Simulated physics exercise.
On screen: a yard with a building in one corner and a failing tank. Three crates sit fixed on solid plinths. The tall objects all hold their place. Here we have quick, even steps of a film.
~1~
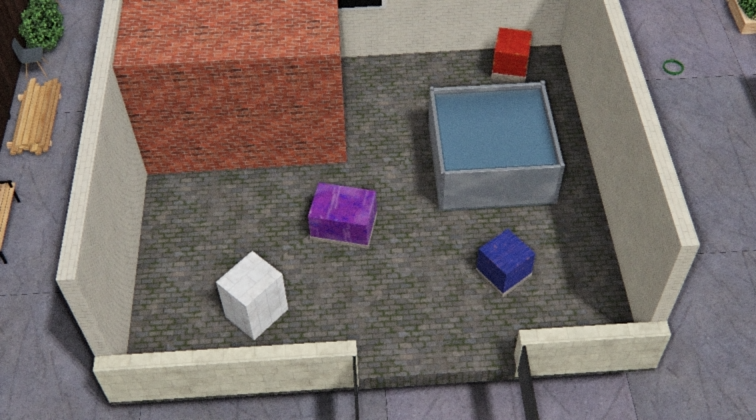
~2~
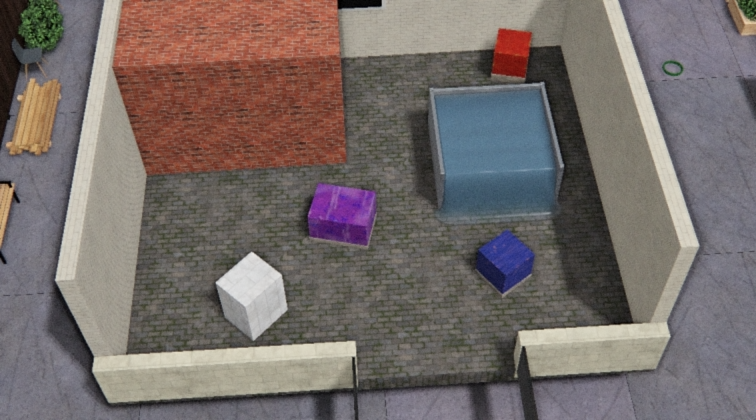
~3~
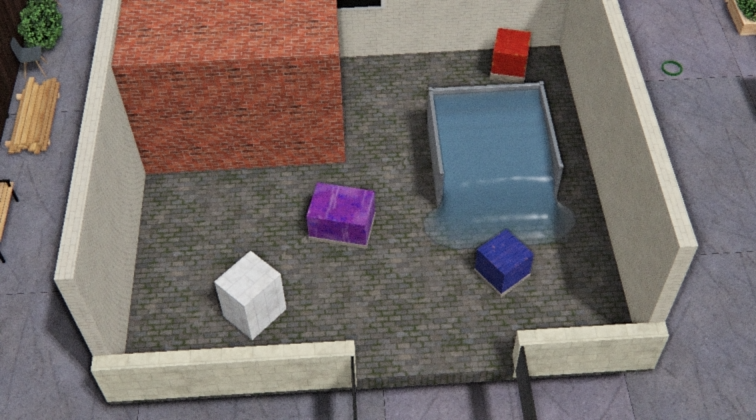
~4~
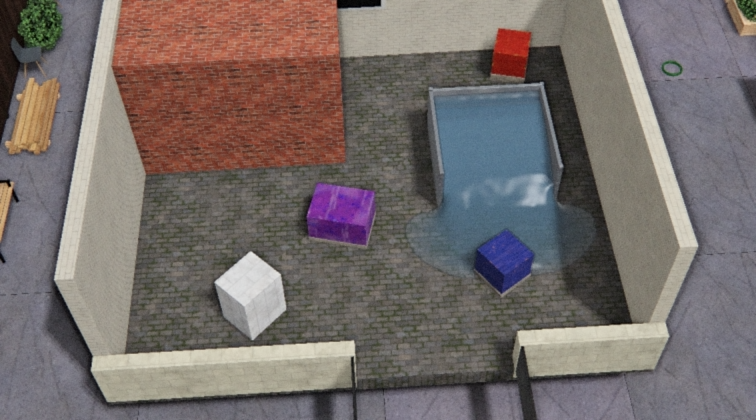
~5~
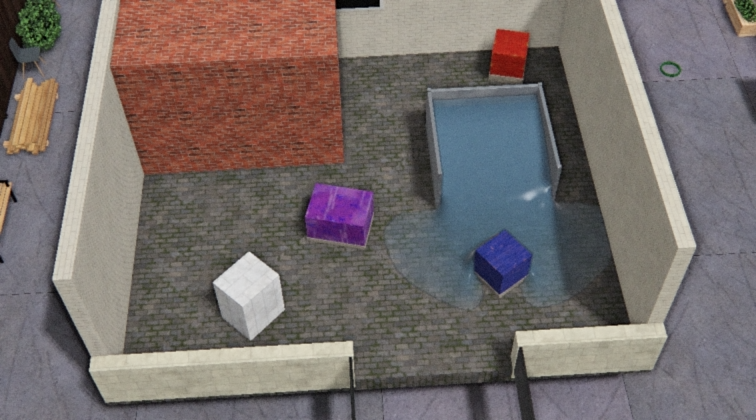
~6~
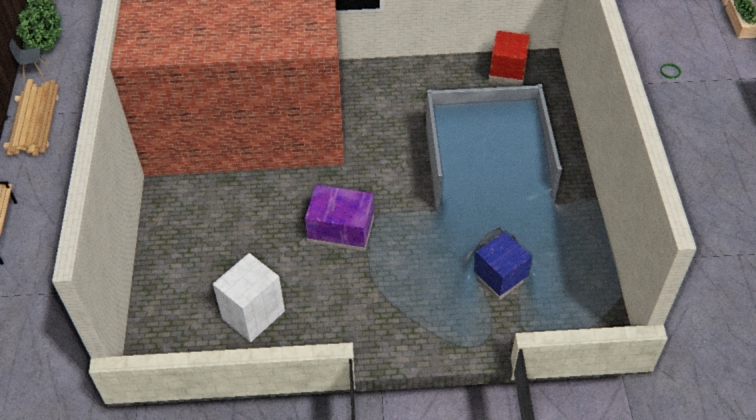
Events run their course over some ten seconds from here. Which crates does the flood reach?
At the end, the red crate is going to stay clear of the water; the blue crate is going to be reached by the water; the purple crate is going to be reached by the water.
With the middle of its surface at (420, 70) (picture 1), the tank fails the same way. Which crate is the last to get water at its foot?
Answer: The crate marked red.
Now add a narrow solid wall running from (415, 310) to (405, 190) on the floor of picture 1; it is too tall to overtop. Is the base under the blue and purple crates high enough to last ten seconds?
Blue: Reached, purple: Untouched.
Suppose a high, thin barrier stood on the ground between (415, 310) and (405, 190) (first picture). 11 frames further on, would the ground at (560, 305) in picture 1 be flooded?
There: Flooded.
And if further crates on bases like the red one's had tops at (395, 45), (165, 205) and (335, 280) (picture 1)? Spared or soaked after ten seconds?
One by one: Is not reached; gets flooded; gets flooded.
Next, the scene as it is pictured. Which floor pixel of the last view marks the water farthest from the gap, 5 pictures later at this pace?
Somewhere around (323, 369).
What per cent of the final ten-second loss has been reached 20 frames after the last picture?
Around 60 percent.
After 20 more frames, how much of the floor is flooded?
That should be about 60 %.
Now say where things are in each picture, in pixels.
Still water in the tank at (494, 129), in the first picture.
Water pours out at (498, 195) and has run to (559, 205), in the second picture.
The front is at (569, 224), out from the gap at (497, 195), in the third picture.
The front is at (588, 241), out from the gap at (497, 197), in the fourth picture.
Water pours out at (496, 198) and has run to (461, 305), in the fifth picture.
The front is at a hidden place, out from the gap at (496, 200), in the sixth picture.
A moment on, water covers 30 % of the floor; the red crate not reached, the blue crate water round its plinth, the purple crate water round its plinth.
Next, water covers 40 % of the floor; the red crate not reached, the blue crate water round its plinth, the purple crate water round its plinth.
Then, water covers 60 % of the floor; the red crate not reached, the blue crate water round its plinth, the purple crate water round its plinth.
Later, water covers 75 % of the floor; the red crate water round its plinth, the blue crate water round its plinth, the purple crate water round its plinth.
In the end, water covers 95 % of the floor; the red crate stayed above the water, the blue crate was topped, the purple crate was topped.
